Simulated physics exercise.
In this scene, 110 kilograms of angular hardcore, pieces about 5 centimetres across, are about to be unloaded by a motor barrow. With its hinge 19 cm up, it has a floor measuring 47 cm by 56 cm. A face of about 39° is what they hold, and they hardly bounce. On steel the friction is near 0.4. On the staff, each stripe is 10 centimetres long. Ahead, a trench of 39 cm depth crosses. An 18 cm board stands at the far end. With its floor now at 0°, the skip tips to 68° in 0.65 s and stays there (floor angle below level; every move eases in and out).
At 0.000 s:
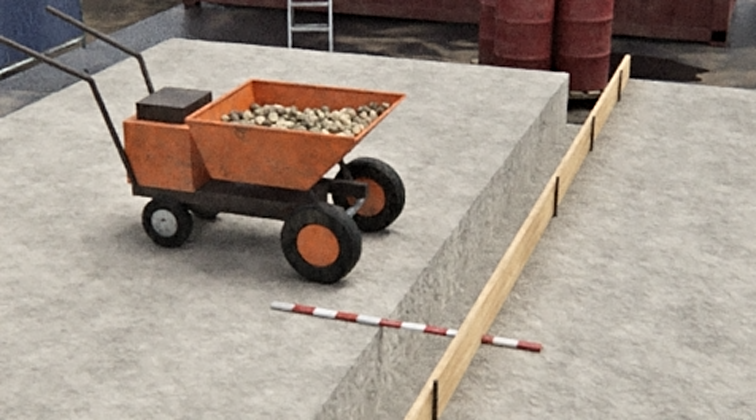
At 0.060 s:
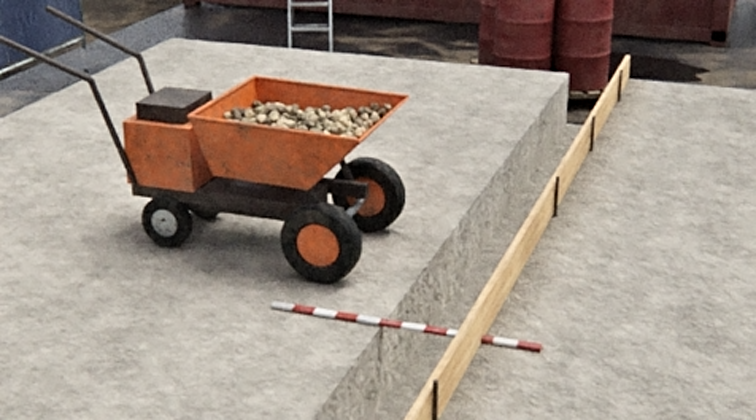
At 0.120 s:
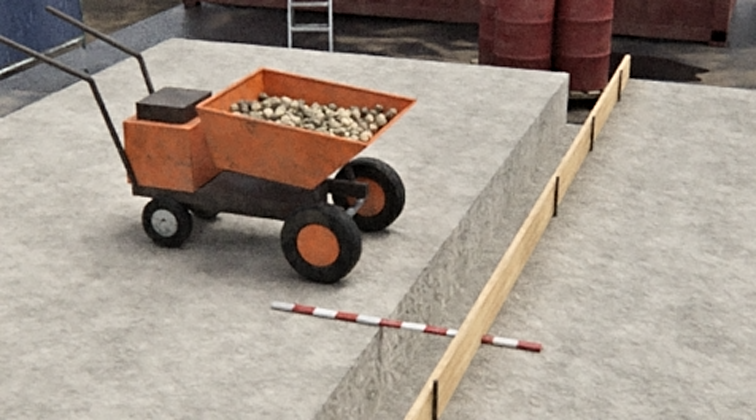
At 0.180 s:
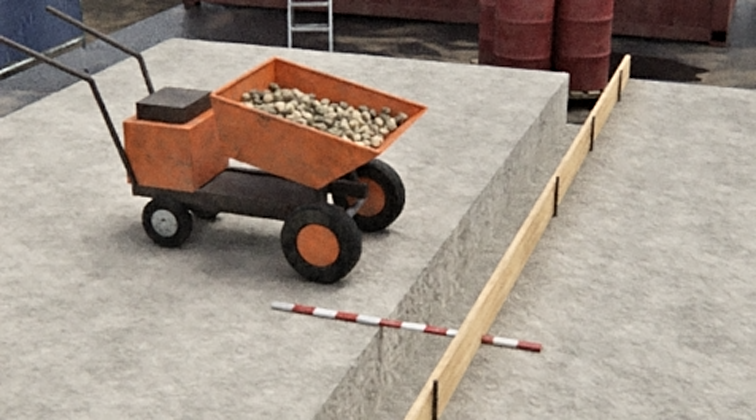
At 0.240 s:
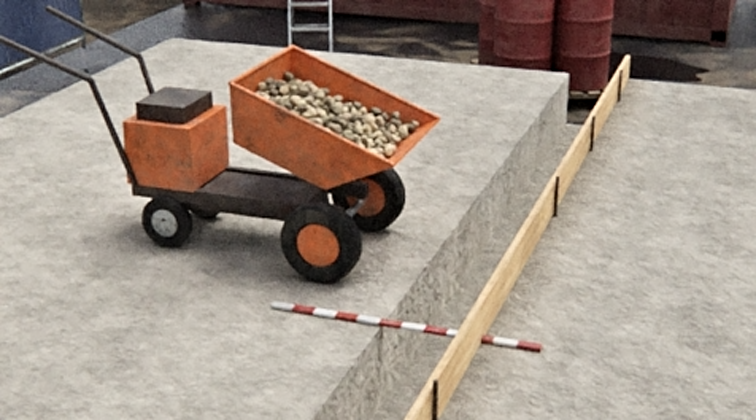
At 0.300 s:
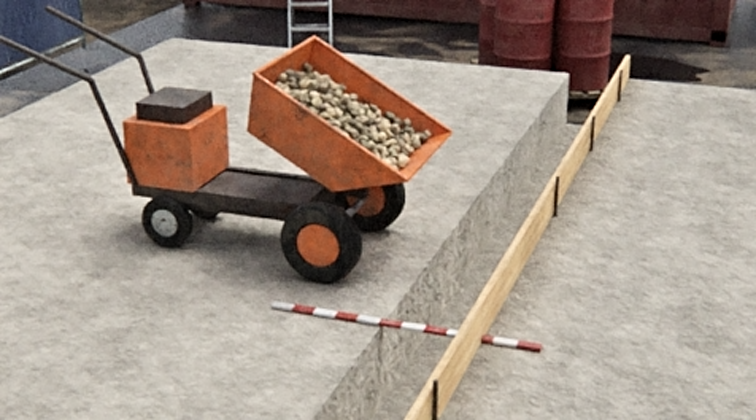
On a concrete slab, an orange motor barrow's skip full of stones tilts steeply toward the right.
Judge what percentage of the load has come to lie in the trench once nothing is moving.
Roughly 92 in every hundred.
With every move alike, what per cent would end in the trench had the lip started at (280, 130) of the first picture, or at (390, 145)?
Roughly 70 per cent, then 30 per cent.
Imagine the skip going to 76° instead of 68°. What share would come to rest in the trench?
Then roughly 95 percent.
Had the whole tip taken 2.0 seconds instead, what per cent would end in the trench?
That works out at about 100 in a hundred.
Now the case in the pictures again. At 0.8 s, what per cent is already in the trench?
Approx. 20 % of the load.
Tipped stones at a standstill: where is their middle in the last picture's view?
Look at roughly (479, 332).
After 0.5 s the floor is at 58°; 100 % in the skip; the foremost stones are at (436, 205).
After 0.8 s the floor is at 68°; 82 % in the skip, 18 % in the trench; the foremost stones are at (500, 288).
After 1.1 s the floor is at 68°; 27 % in the skip, 66 % in the trench, 8 % past the trench; the foremost stones are at (614, 293).
After 3.0 s the floor is at 68°; 0 % in the skip, 92 % in the trench, 8 % past the trench; the foremost stones are at (670, 302).
